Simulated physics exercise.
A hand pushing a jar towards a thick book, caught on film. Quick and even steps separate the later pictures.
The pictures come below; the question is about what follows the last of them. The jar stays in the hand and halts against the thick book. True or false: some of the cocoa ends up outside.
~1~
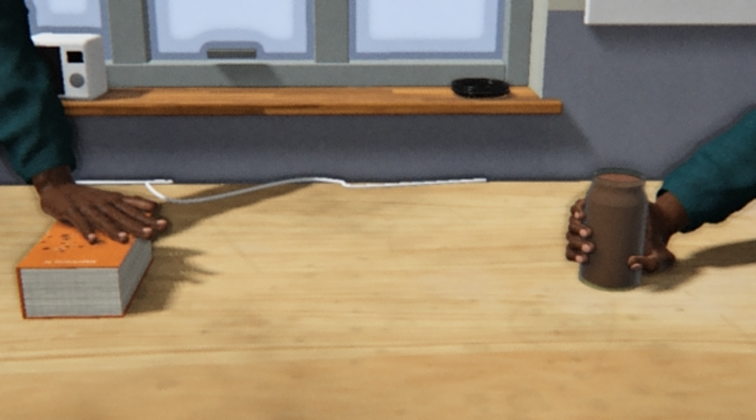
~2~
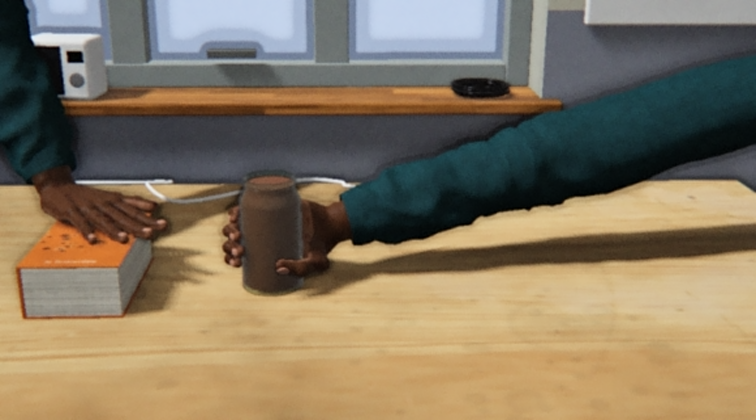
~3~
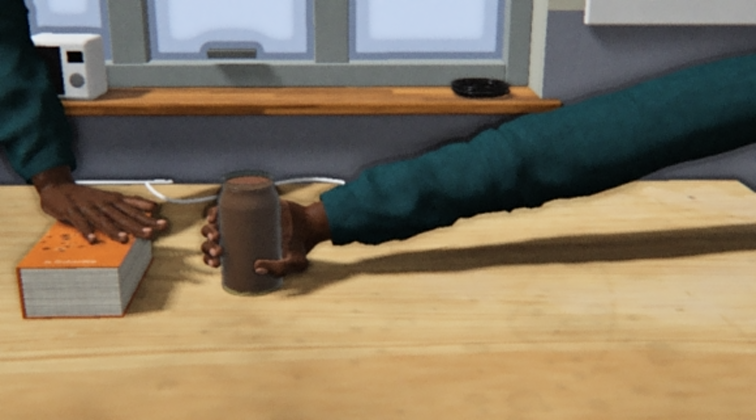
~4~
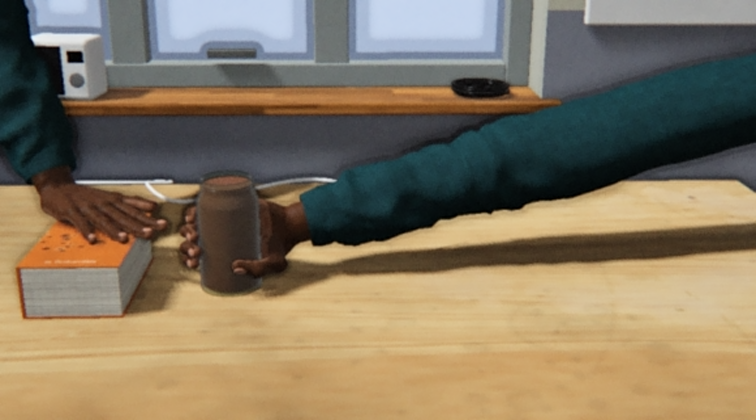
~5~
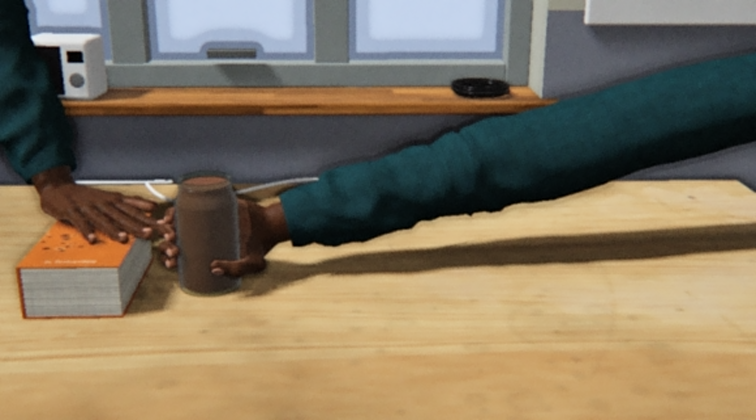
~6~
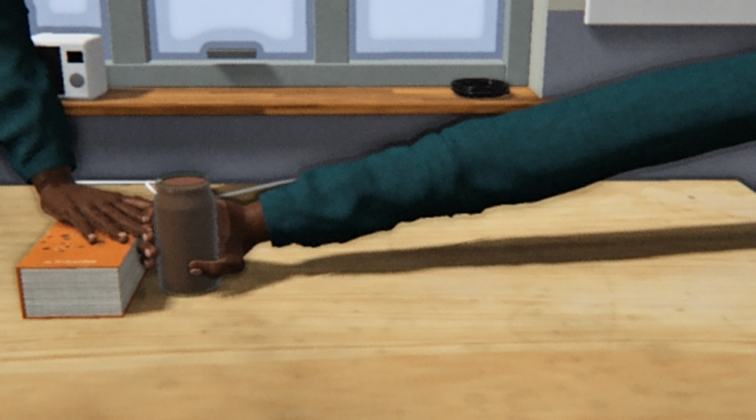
True.
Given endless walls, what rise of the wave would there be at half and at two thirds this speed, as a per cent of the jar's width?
Peak: About 20 %, then about 25 %.
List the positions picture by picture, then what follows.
In the first picture, at rest; jar (614, 226) nearly full; thick book (91, 263).
In the second picture, under way; jar nearly full, surface at (270, 184).
In the third picture, on by 20 px; jar (250, 230) nearly full.
In the fourth picture, on by 20 px; jar nearly full, surface at (227, 184).
In the fifth picture, on by 20 px; jar (208, 230) nearly full.
In the sixth picture, on by 20 px; jar nearly full, surface at (183, 184); thick book (91, 263).
Shortly, the jar meets the thick book.
Then, the cocoa surges up the wall; it has lost some.
At the finish, the jar stands at the thick book; it has lost some.
